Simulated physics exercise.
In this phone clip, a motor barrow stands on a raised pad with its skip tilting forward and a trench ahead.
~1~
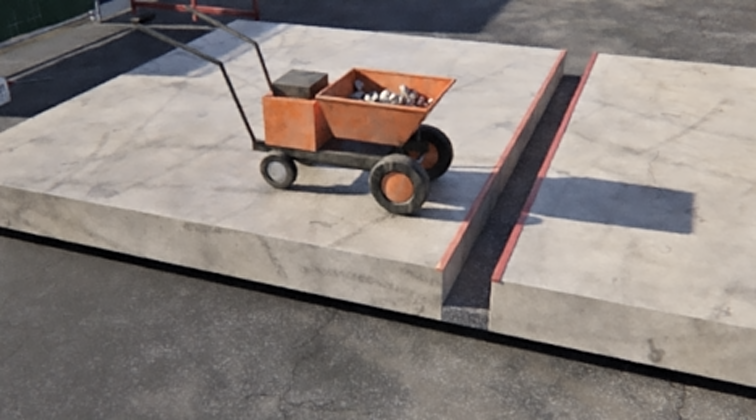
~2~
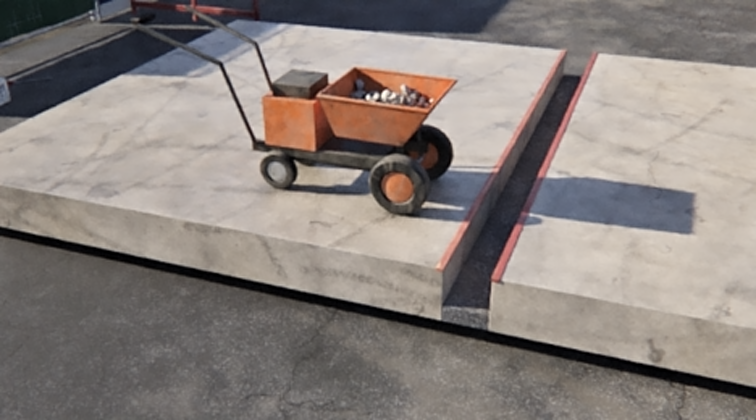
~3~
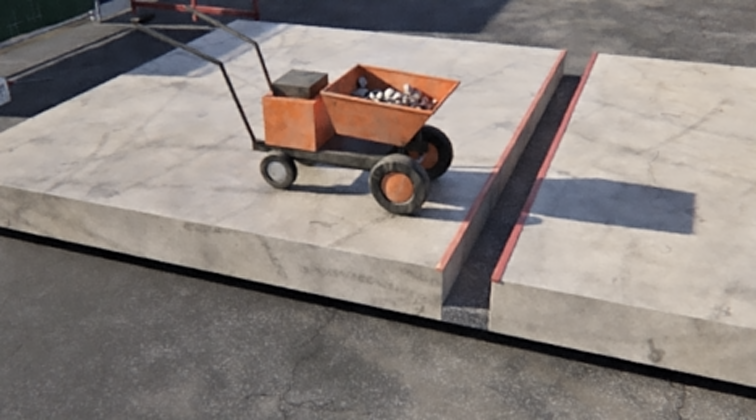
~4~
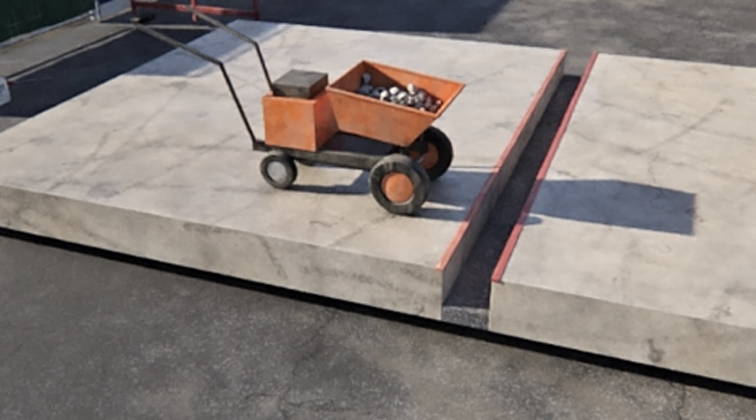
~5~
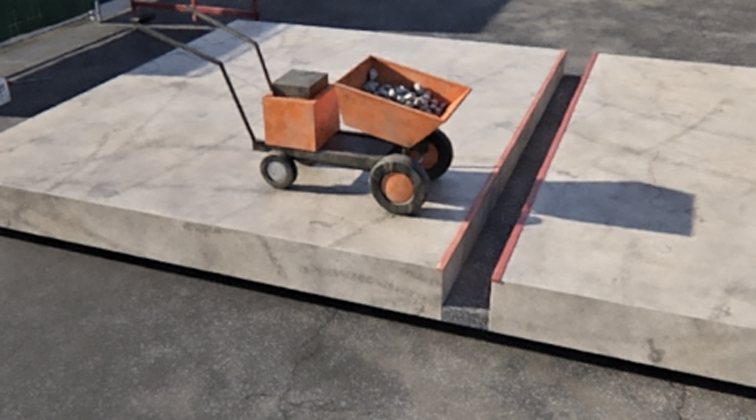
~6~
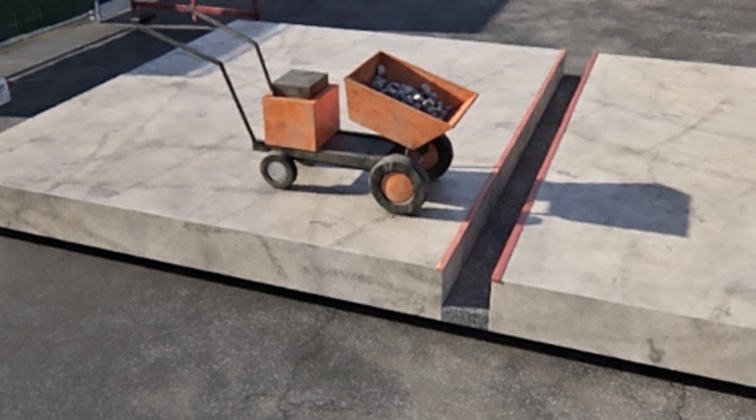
An orange motor barrow stands on a raised pad as its stone-filled skip tilts forward.
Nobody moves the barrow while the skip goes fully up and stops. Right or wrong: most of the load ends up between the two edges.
Right.
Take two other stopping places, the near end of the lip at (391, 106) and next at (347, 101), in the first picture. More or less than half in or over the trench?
Well, parked at the first spot it'd be past the halfway mark, and at the second it'd be short of the halfway mark.
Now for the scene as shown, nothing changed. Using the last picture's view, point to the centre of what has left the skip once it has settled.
The centre comes to rest near (506, 235).
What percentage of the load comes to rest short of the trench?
I'd put it at some 0 per cent of the load.
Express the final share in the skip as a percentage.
Something like 0 in every hundred.
Soon after the last picture, skip tipped steeply; all in the skip.
A little later, skip tipped right over; nearly all in the skip; a small part in or heaped over the trench; a stray few beyond it.
Later still, skip tipped right over; about a quarter in the skip; about half in or heaped over the trench; about a quarter beyond it.
By the end, skip tipped right over; most in or heaped over the trench; about a quarter beyond it.
